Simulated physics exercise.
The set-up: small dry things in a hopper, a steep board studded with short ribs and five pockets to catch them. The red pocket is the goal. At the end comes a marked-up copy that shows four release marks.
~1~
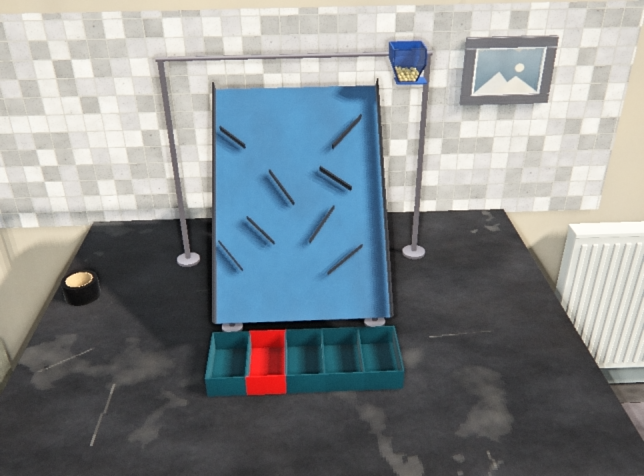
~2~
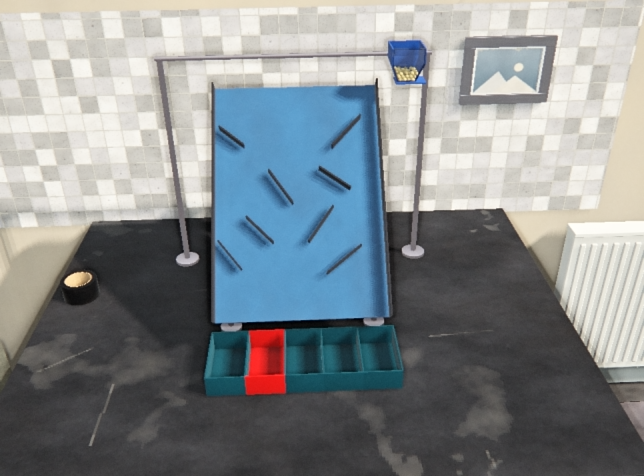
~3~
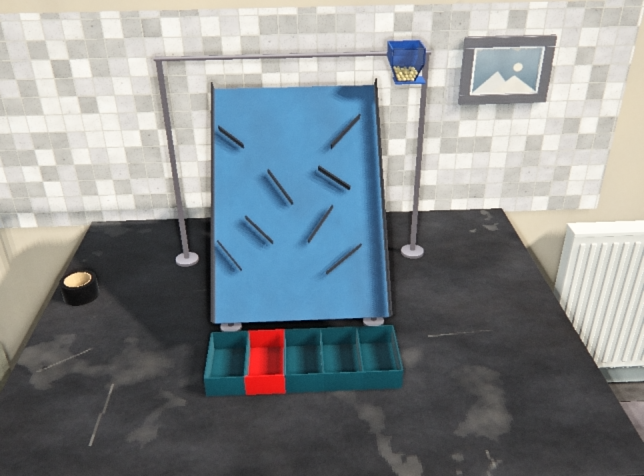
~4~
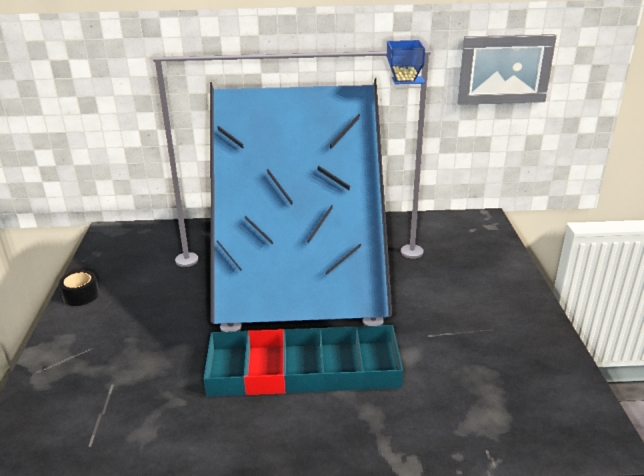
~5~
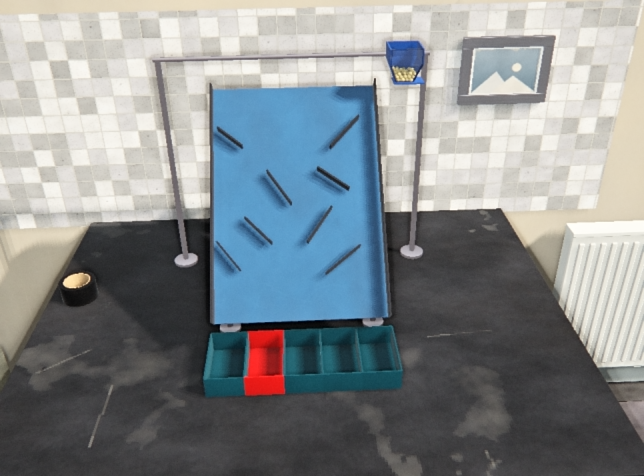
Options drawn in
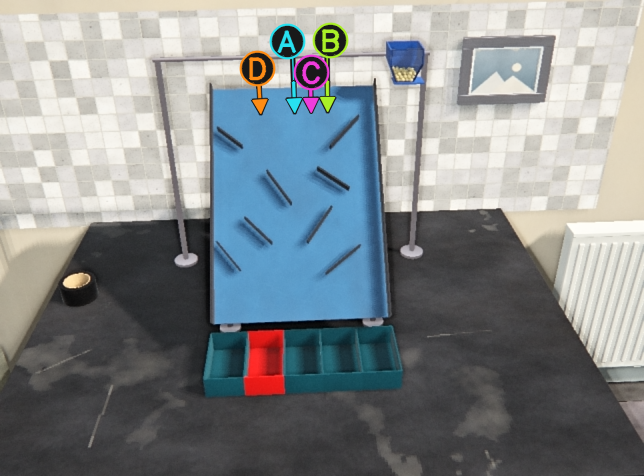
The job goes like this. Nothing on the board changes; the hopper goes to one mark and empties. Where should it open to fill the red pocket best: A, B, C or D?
Take A.
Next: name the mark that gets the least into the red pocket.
The answer is D.
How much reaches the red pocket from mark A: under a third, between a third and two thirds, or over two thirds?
Mark A gives between a third and two thirds.
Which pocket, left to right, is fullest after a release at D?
The third.
On the marked copy, mark A meets the board at (294, 107); mark B meets the board at (327, 106); mark C meets the board at (311, 107); mark D meets the board at (260, 108).
With A, close to half in the red pocket, close to a third in other pockets, close to a quarter outside the box.
With B, close to a quarter in the red pocket, close to half in other pockets, close to a quarter outside the box.
With C, close to a quarter in the red pocket, close to half in other pockets, close to a quarter outside the box.
With D, a small share in the red pocket, the bulk in other pockets, a small share outside the box.
